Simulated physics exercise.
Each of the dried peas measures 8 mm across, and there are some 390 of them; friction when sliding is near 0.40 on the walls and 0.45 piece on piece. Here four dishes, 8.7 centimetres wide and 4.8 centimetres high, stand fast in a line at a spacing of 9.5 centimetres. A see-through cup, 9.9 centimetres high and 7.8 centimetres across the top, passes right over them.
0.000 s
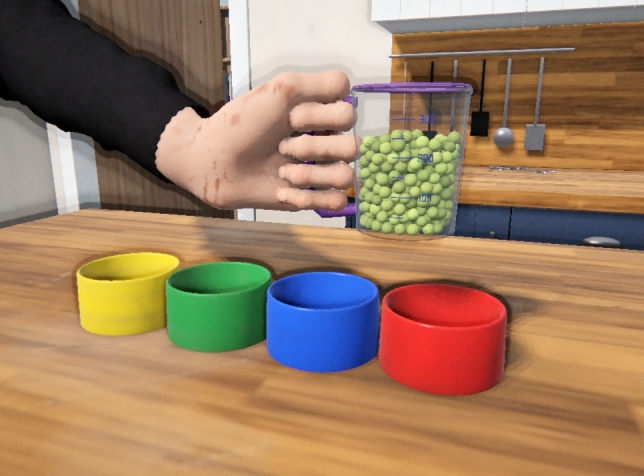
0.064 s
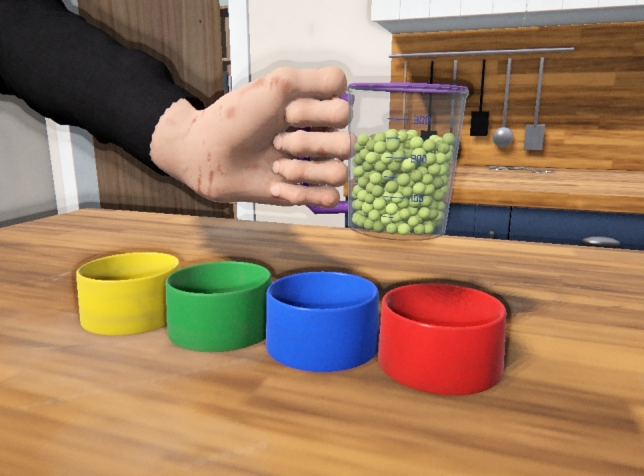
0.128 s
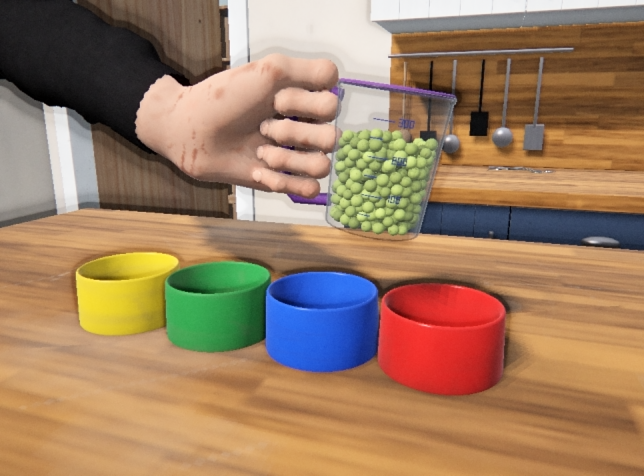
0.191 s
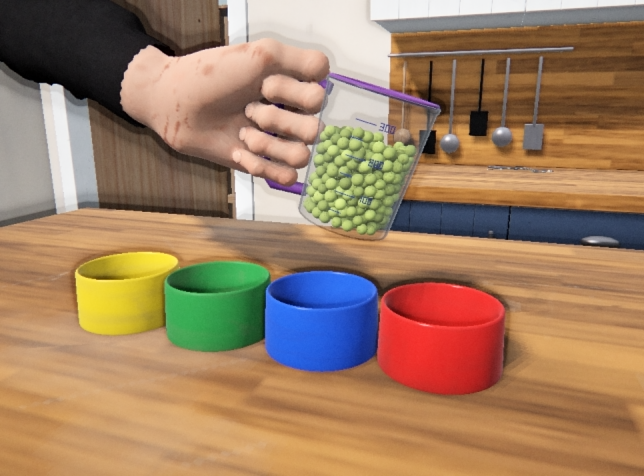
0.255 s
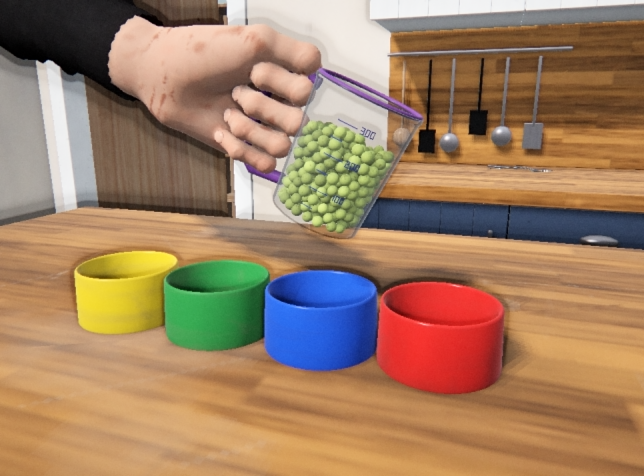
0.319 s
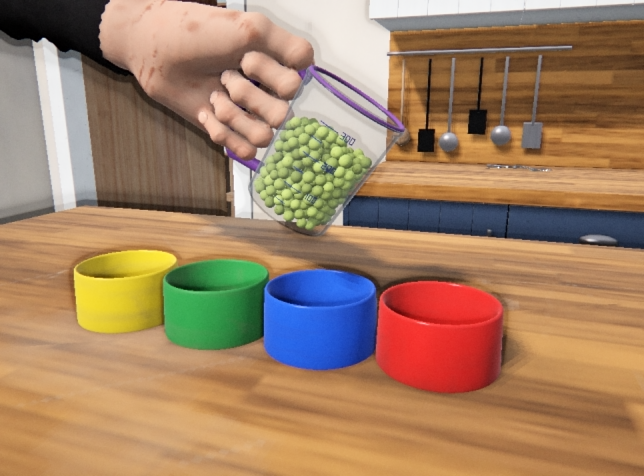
A hand carried a clear cup of green peas leftward above a row of yellow, green, blue and red dishes on a wooden counter, tilting the cup steadily to the right as it moved.
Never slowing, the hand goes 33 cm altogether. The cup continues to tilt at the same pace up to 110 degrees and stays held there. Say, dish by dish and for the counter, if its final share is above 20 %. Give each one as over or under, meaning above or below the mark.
Red: Under, blue: Under, green: Over, yellow: Over, counter: Under.
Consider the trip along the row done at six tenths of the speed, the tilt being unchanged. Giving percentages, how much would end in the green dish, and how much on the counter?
Then: Green 30; counter 10.
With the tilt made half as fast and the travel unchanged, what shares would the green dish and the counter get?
Green: 0, counter: 0.
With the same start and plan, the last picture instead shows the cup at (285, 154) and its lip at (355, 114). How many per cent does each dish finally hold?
Dish by dish: Red 0 per cent, blue 0 per cent, green 0 per cent, yellow 100 per cent.
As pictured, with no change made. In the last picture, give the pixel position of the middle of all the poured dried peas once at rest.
Centre at rest: Approx. (192, 304) px.
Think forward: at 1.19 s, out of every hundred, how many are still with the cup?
I'd estimate some 35 per cent of the load.
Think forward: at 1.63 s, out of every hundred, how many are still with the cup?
Around 5 in a hundred.
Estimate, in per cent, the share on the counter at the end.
About 5 %.
After 0.84 s, tilt 102 degrees; cup holds 95 %.
After 1.19 s, tilt 110 degrees; cup holds 35 %, green 50 %, yellow 5 %.
After 1.63 s, tilt 110 degrees; cup holds 5 %, green 50 %, yellow 40 %.
At rest (2.3 s), red 0 %, blue 0 %, green 50 %, yellow 40 %, counter 5 %.
